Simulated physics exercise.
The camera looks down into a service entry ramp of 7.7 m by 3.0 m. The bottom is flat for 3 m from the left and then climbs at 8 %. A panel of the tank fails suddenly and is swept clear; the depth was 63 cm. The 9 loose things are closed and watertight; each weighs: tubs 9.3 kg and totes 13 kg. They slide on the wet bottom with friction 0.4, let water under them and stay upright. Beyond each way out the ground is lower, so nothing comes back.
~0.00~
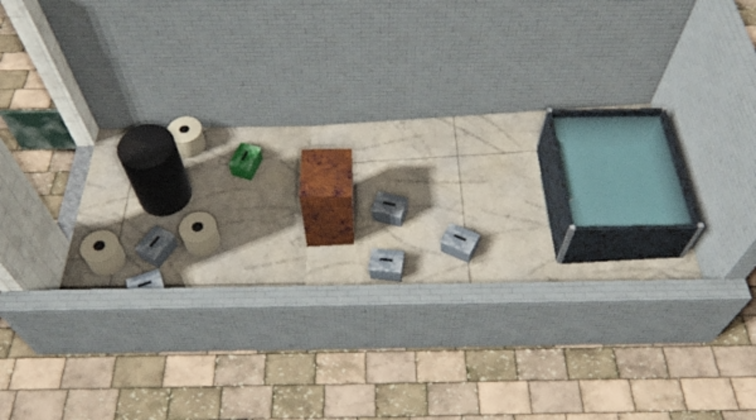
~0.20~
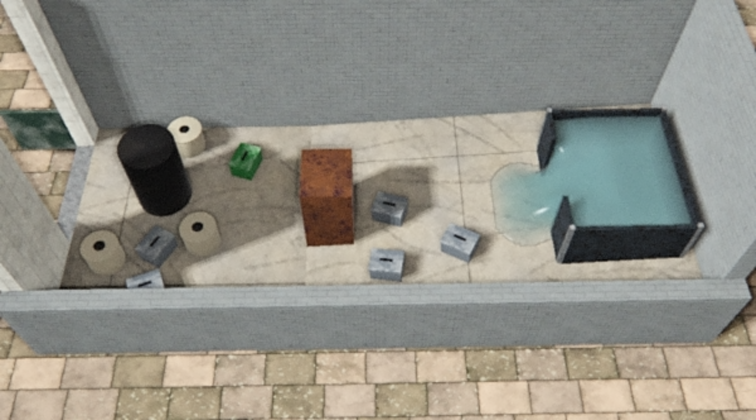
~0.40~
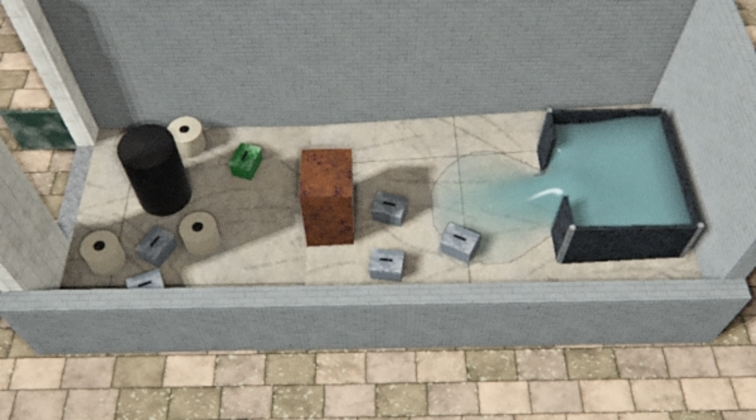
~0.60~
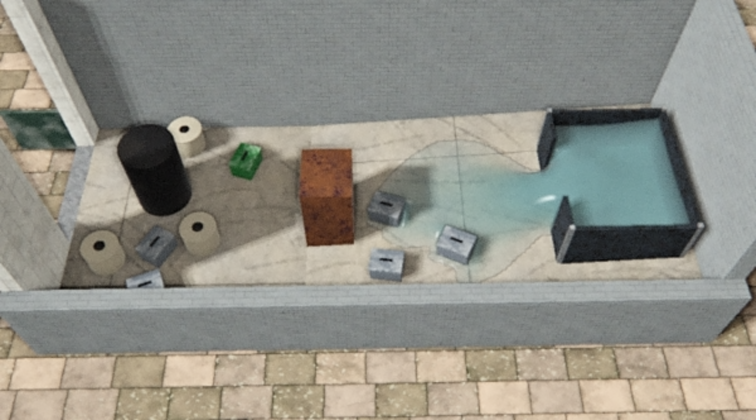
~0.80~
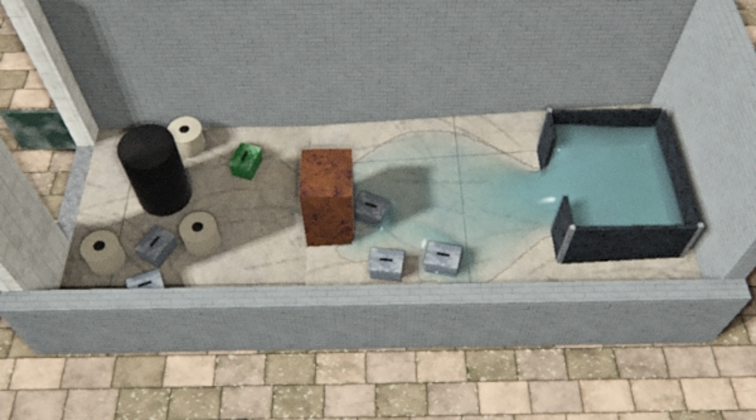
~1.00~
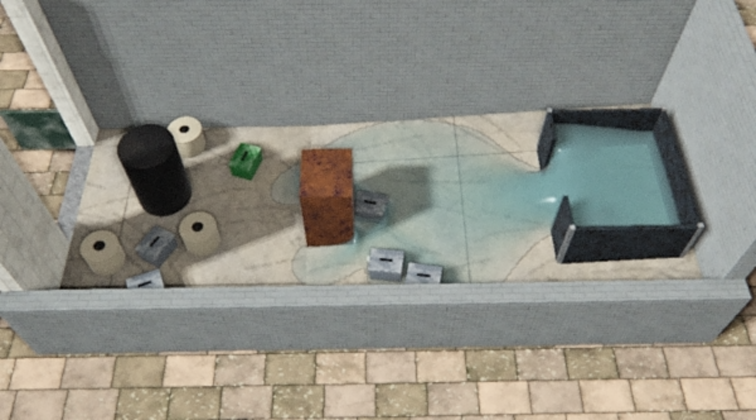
Tank of water bursting open on its left side, water spreading left across the floor and pushing two grey boxes along.
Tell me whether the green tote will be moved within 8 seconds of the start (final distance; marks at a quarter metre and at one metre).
The green tote travels far.
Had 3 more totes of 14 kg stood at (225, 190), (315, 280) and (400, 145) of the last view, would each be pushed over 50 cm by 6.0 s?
In that order: Under, more, over.
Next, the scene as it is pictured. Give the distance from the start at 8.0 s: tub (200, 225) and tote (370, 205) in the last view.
In that order: 100 cm, washed out.
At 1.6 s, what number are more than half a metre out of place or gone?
By then 2.
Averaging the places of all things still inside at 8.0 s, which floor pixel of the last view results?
Around (152, 209).
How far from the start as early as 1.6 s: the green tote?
Roughly 40 cm by then.
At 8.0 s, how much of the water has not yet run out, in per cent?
About 60 per cent.
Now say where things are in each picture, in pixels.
The green tote at (245, 156) rests on the ground; 2.3 m2 under water; 0 of 9 have shifted, in the first frame.
The green tote at (245, 156) rests on the ground; water covers 3.1 m2; 0 of 9 have shifted, in the second frame.
The green tote at (245, 156) rests on the ground; 4.2 m2 under water; 0 of 9 have shifted, in the third frame.
The green tote at (245, 156), on the bottom; water covers 5.4 m2; 1 of 9 have shifted, in the fourth frame.
The green tote at (245, 156) rests on the ground; water covers 7.0 m2; 2 of 9 have shifted, in the fifth frame.
The green tote at (245, 156), on the bottom; water covers 9.0 m2; 2 of 9 have shifted, in the sixth frame.
After 1.6 s the green tote is near (215, 152), 0.4 m from its start, aground; 0 of 9 are out; 0 afloat.
After 3.6 s the green tote has gone out; 1 of 9 are out; 5 afloat.
After 5.6 s the green tote has gone out; 4 of 9 are out; 4 afloat.
After 8.0 s the green tote has gone out; 6 of 9 are out; 1 afloat.
